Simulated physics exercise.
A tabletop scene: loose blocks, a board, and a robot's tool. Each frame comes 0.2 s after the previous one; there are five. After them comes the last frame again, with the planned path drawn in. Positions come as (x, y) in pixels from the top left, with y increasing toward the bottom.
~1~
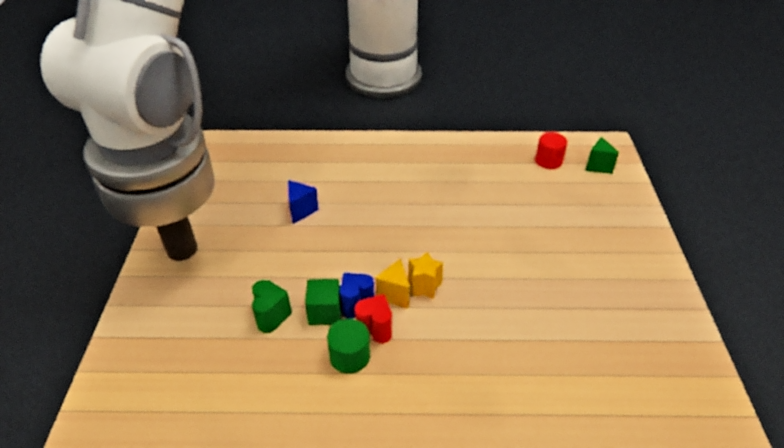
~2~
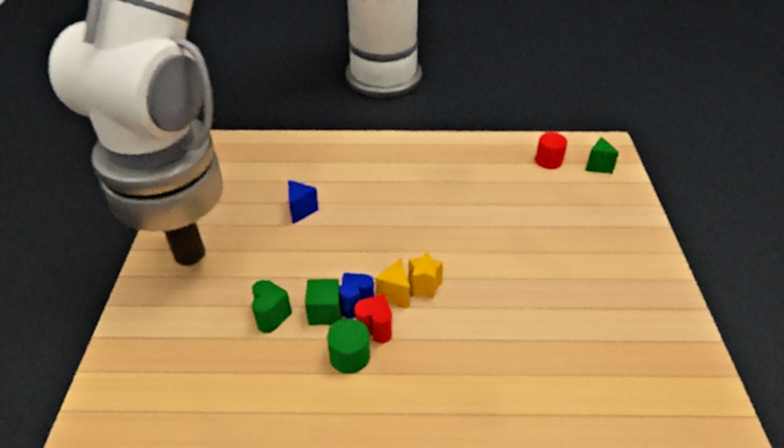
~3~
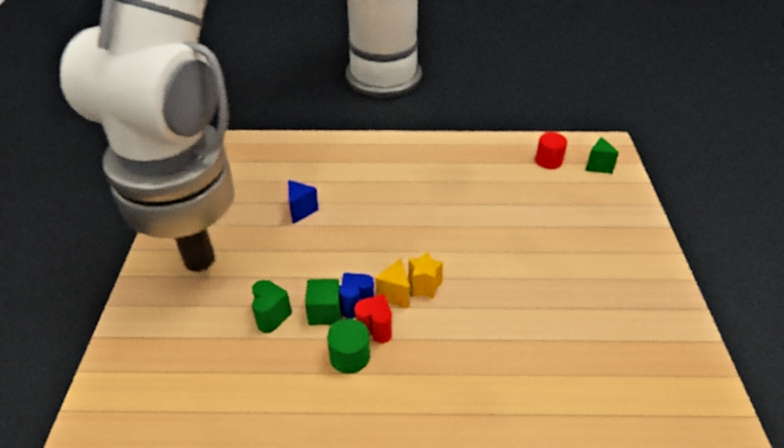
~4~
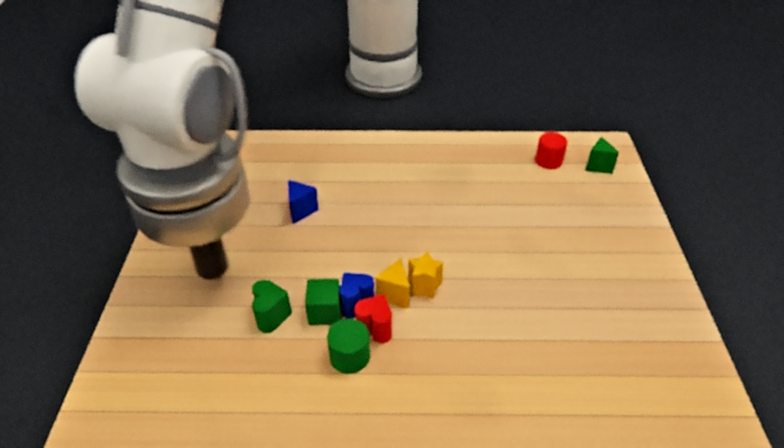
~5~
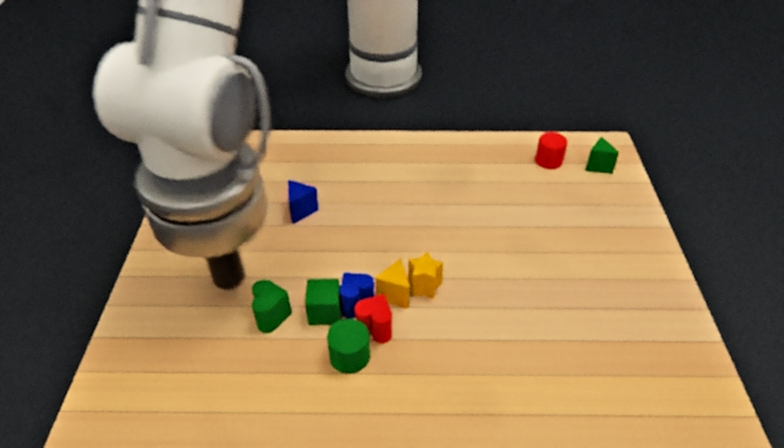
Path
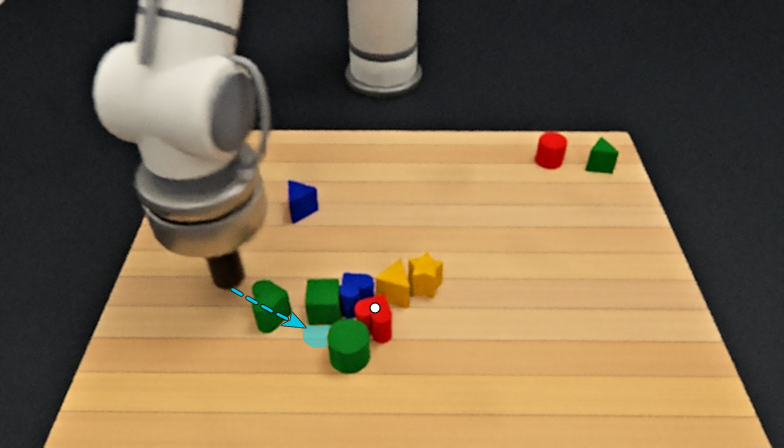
In the video, a white and grey robot arm with a dark tool tip moves steadily right and slightly toward the viewer over a wooden table, nearing a green heart block, while the scattered colourful blocks all stay still.
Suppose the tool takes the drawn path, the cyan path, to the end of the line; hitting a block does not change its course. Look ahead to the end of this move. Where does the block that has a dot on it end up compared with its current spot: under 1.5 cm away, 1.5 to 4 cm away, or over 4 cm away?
Shift of under 1.5 cm.
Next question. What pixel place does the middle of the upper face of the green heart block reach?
Pixel (309, 338).
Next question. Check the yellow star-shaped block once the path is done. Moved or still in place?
Stays where it is.
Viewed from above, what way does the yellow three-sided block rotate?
Watching from overhead, you'd notice the yellow three-sided block rotating clockwise.
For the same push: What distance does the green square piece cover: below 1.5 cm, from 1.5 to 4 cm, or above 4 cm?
It gets moved 1.5 to 4 cm.
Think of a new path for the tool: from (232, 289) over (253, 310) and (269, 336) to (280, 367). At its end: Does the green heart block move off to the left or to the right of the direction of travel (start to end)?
It's pushed left.
Drawn move, from (232, 289) via (259, 304) and (288, 319), ending at (319, 334); the dot is on the red heart block.
What follows on the original path. One third of the way, tool at (257, 293); green heart block at (278, 303).
Two thirds of the way, tool at (287, 308); green heart block at (297, 324), turned 45° clockwise.
At the end, tool at (318, 322); green heart block at (309, 338), turned 105° clockwise; green square piece at (345, 296), turned 35° anticlockwise; green cylinder at (354, 339); red heart block at (378, 309); yellow three-sided block at (399, 268), turned 20° clockwise; yellow star-shaped block still.
